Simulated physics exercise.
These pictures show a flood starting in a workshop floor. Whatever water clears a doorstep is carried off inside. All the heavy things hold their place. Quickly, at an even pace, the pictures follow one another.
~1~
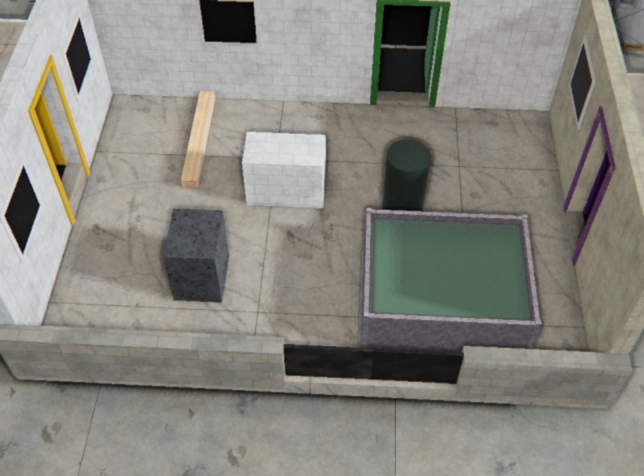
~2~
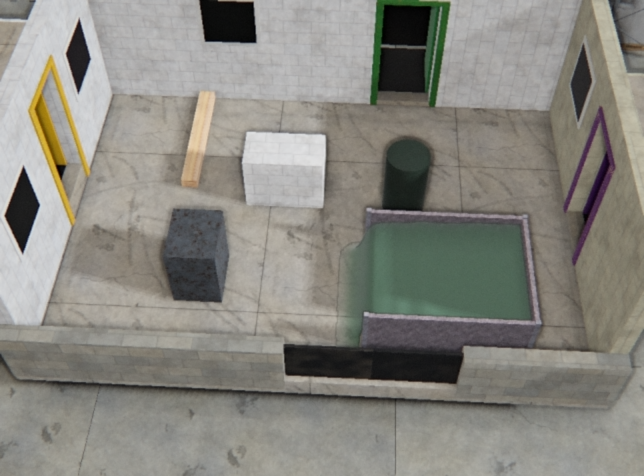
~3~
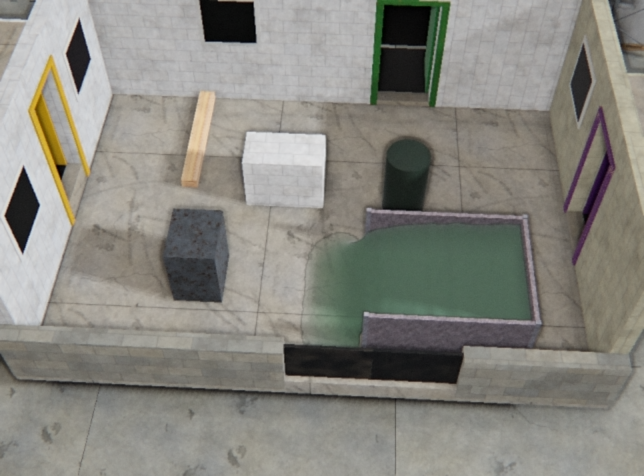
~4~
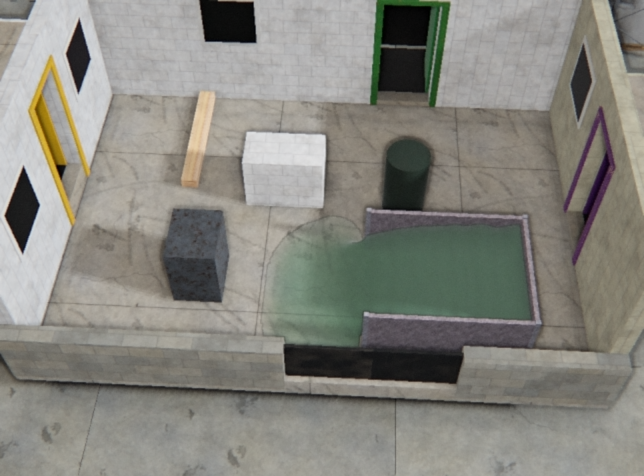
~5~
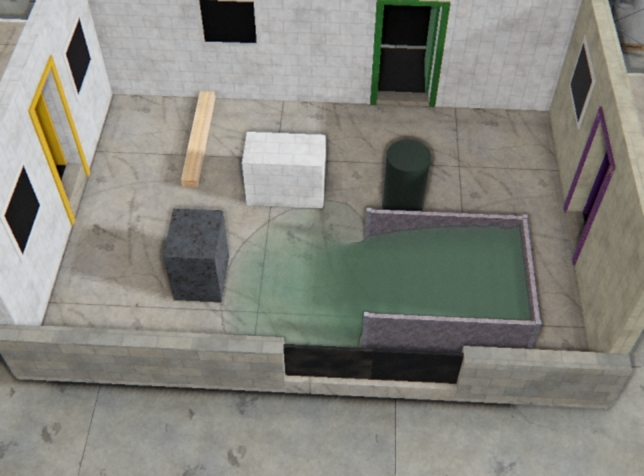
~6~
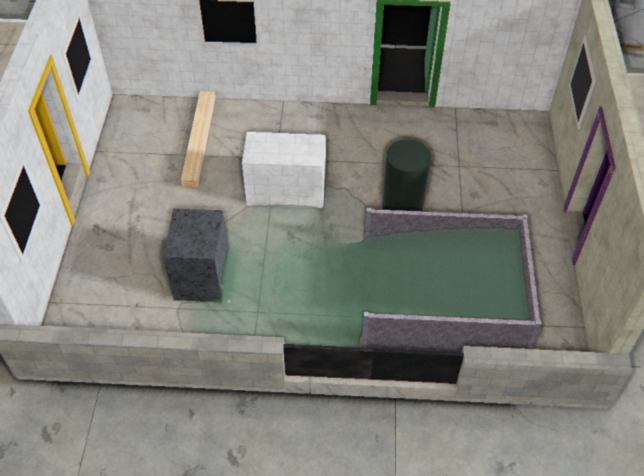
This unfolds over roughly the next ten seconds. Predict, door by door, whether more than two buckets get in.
Outcome: The purple door will not go over two buckets; the green door will not go over two buckets; the yellow door will not go over two buckets.
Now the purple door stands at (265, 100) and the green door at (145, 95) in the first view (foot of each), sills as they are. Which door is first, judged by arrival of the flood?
That would be the door marked yellow.
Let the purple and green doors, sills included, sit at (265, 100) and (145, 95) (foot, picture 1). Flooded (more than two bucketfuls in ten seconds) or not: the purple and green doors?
Note: Purple lets too much through; green lets too much through.
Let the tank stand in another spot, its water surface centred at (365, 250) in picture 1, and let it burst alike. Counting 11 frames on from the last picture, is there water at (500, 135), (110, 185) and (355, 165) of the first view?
Going through the three places: Out of reach, in the spill, out of reach.
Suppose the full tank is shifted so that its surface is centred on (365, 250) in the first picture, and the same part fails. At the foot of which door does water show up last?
The door you want is the door marked purple.
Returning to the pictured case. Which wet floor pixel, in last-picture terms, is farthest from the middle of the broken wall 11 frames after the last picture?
The flood front should get to about (109, 108).
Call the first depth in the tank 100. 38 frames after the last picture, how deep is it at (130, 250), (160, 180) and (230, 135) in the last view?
About 10 per cent, then 14 per cent, then 6 per cent.
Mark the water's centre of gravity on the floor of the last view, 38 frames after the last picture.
Around pixel (235, 216).
A moment on, water covers 30 % of the floor; the purple door not reached, the green door not reached, the yellow door not reached.
Next, water covers 45 % of the floor; the purple door not reached, the green door not reached, the yellow door wet at the sill, nothing in.
Then, water covers 55 % of the floor; the purple door not reached, the green door not reached, the yellow door wet at the sill, nothing in.
Later, water covers 80 % of the floor; the purple door not reached, the green door wet at the sill, nothing in, the yellow door wet at the sill, nothing in.
In the end, water covers 95 % of the floor; the purple door under two buckets in, the green door wet at the sill, nothing in, the yellow door wet at the sill, nothing in.
